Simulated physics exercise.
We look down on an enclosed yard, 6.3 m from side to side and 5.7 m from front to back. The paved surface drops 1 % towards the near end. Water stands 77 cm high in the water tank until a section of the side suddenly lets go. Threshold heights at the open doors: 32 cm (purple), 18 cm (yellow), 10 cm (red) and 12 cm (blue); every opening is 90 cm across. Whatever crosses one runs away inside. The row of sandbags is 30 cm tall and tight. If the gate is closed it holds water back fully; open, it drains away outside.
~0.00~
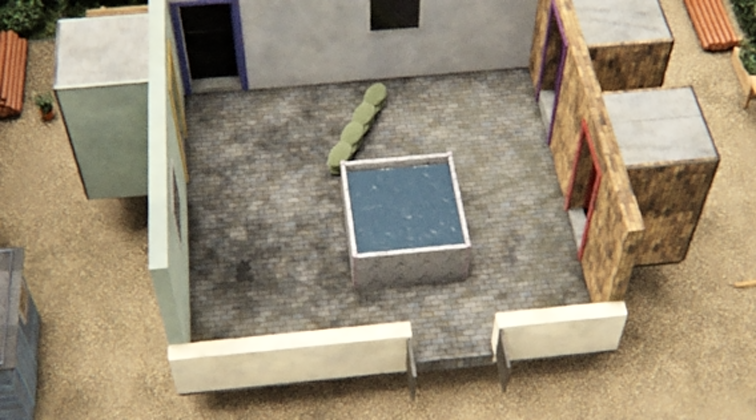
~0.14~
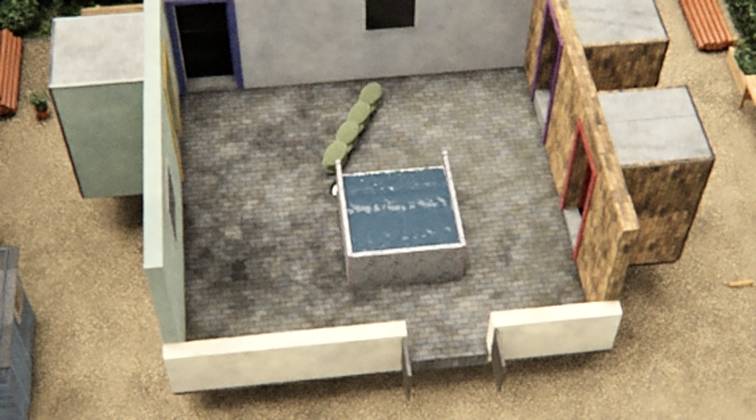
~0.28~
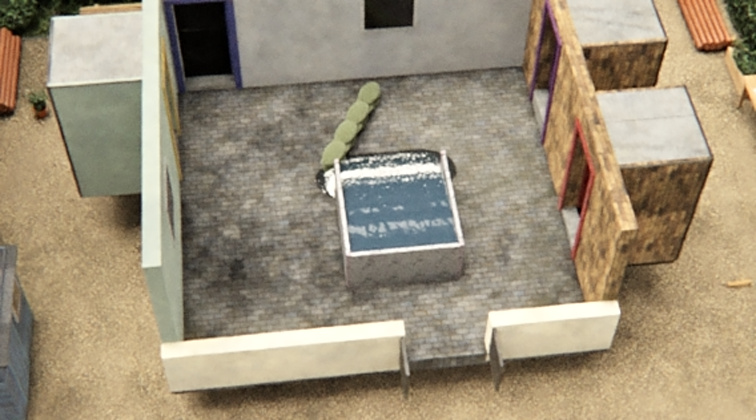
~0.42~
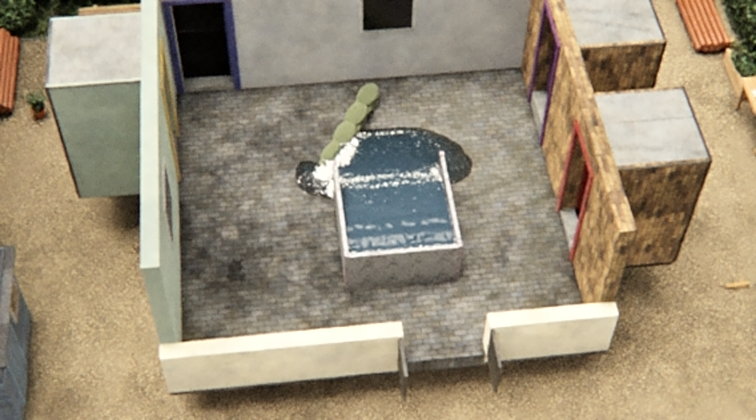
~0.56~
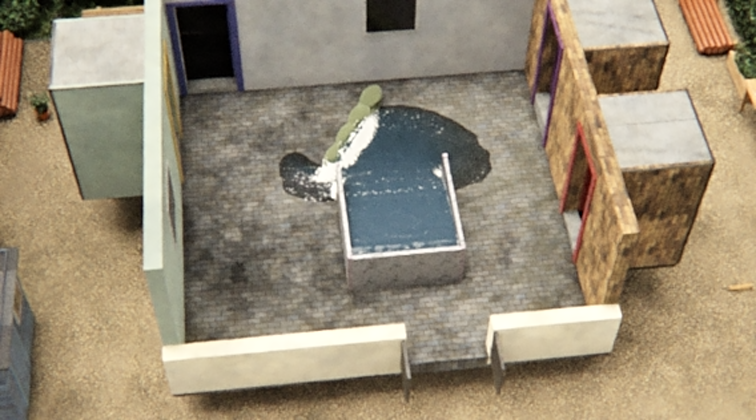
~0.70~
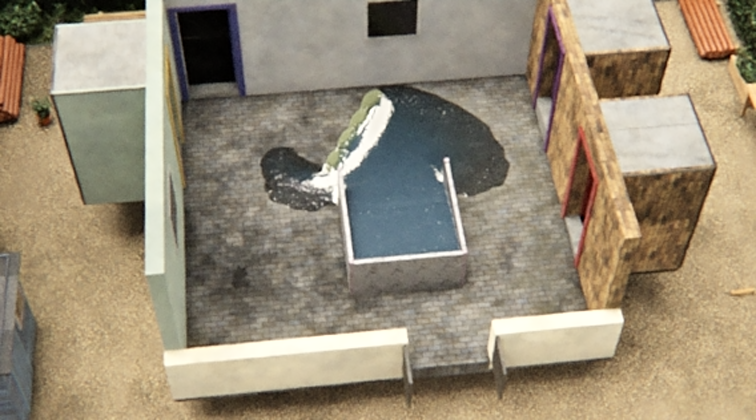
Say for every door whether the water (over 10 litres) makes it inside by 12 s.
Door by door: At the purple door it stays under the limit; at the yellow door it keeps below the limit; at the red door it stays under the limit; at the blue door it keeps below the limit.
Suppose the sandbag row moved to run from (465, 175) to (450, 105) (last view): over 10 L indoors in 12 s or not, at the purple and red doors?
Then: Purple not over, red below.
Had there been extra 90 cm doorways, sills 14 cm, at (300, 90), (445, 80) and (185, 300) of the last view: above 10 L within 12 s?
In that order: Not over, past it, under.
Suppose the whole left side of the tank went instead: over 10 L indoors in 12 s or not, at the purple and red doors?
Then: Purple not over, red below.
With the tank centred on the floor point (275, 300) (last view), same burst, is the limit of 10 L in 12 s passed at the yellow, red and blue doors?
Then: Yellow not over, red under, blue over.
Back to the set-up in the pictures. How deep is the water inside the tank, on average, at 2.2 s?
About 20 cm.
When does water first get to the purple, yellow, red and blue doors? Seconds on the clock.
Purple 1.3 s, yellow 1.5 s, red 3.0 s, blue 2.4 s.
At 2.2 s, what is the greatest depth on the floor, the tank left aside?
Up to some 60 cm.
After 1.4 s water covers 35 % of the floor and is deepest (50 cm) near (411, 87); purple door 2 cm at the sill, 0 L in, yellow door not reached, red door not reached, blue door not reached.
After 2.2 s water covers 45 % of the floor and is deepest (60 cm) near (508, 79); purple door 20 cm at the sill, 0 L in, yellow door 10 cm at the sill, 0 L in, red door not reached, blue door not reached.
After 3.5 s water covers 65 % of the floor and is deepest (29 cm) near (525, 107); purple door 26 cm at the sill, 1 L in, yellow door 11 cm at the sill, 0 L in, red door 5 cm at the sill, 0 L in, blue door 7 cm at the sill, 1 L in.
After 7.0 s water covers 90 % of the floor and is deepest (18 cm) near (528, 343); purple door 7 cm at the sill, 2 L in, yellow door 4 cm at the sill, 0 L in, red door 6 cm at the sill, 0 L in, blue door 4 cm at the sill, 3 L in.
After 12.0 s water covers 95 % of the floor and is deepest (10 cm) near (188, 376); purple door 3 cm at the sill, 2 L in, yellow door 4 cm at the sill, 0 L in, red door 7 cm at the sill, 1 L in, blue door 1 cm at the sill, 3 L in.
